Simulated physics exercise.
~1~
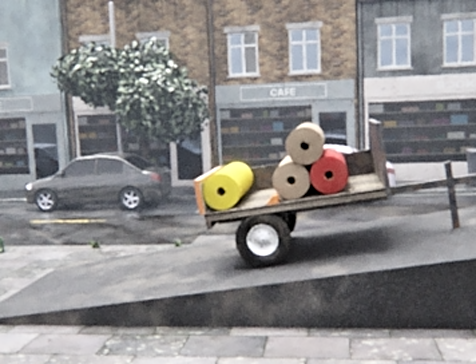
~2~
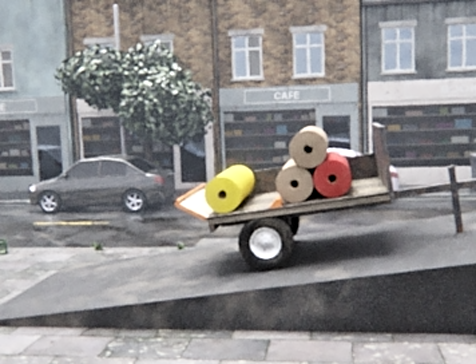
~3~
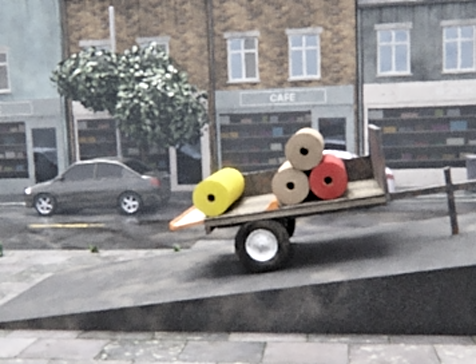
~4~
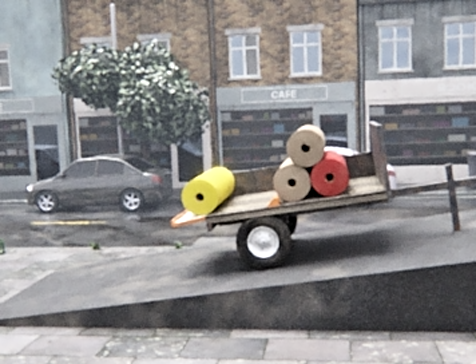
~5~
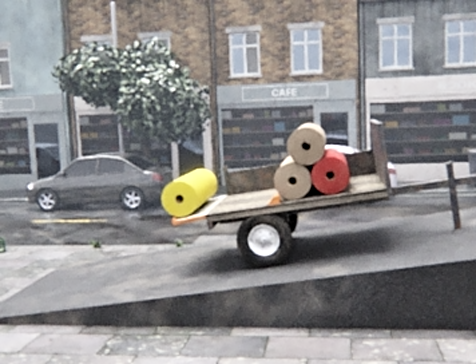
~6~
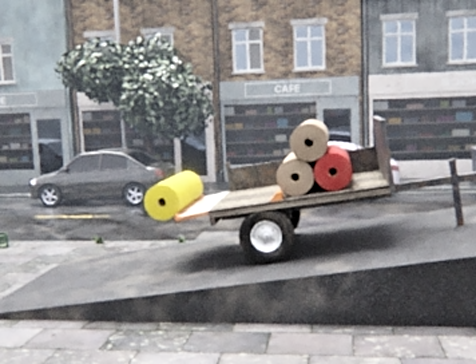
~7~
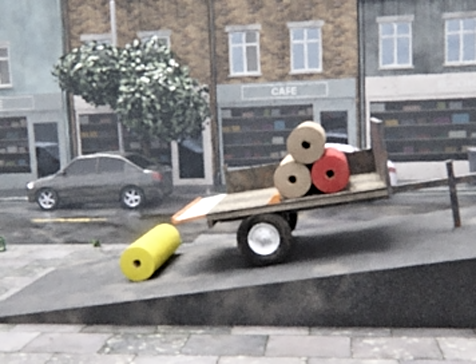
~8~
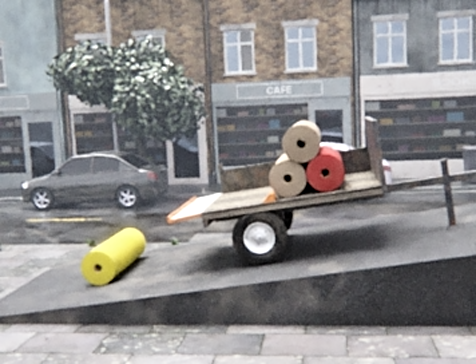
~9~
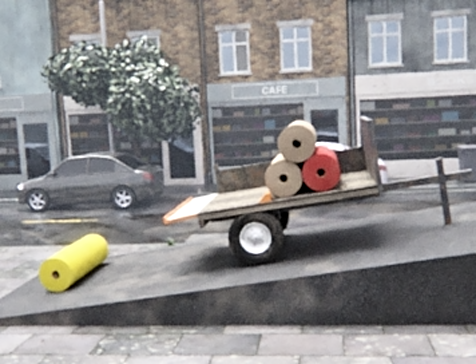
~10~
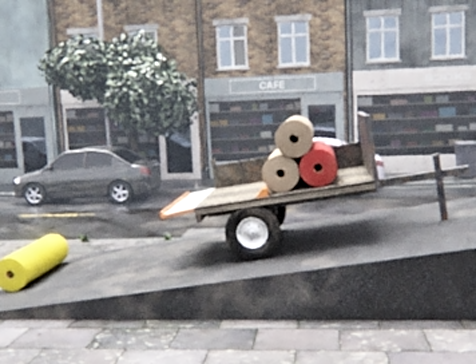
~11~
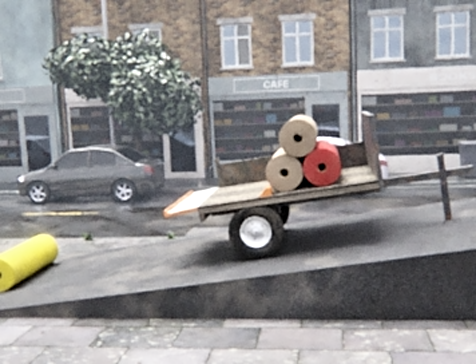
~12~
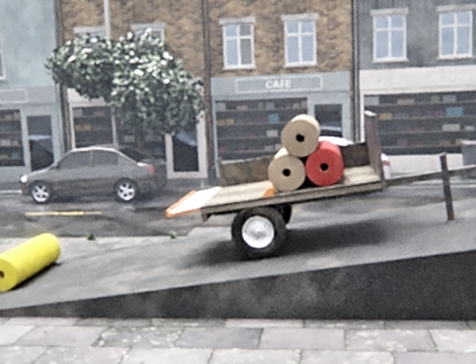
On a sloping street in front of a cafe and brick shopfronts, a small open-sided trailer stands with four rolls on its bed, a yellow one by the tailgate and a red one stacked with two brown ones. The tailgate swings down at the left end. The yellow roll moves left onto the lowered gate, rolls along it and drops off the edge to the ground. It continues left down the slope and comes to rest near the left side of the view. The red and brown rolls stay stacked on the trailer.
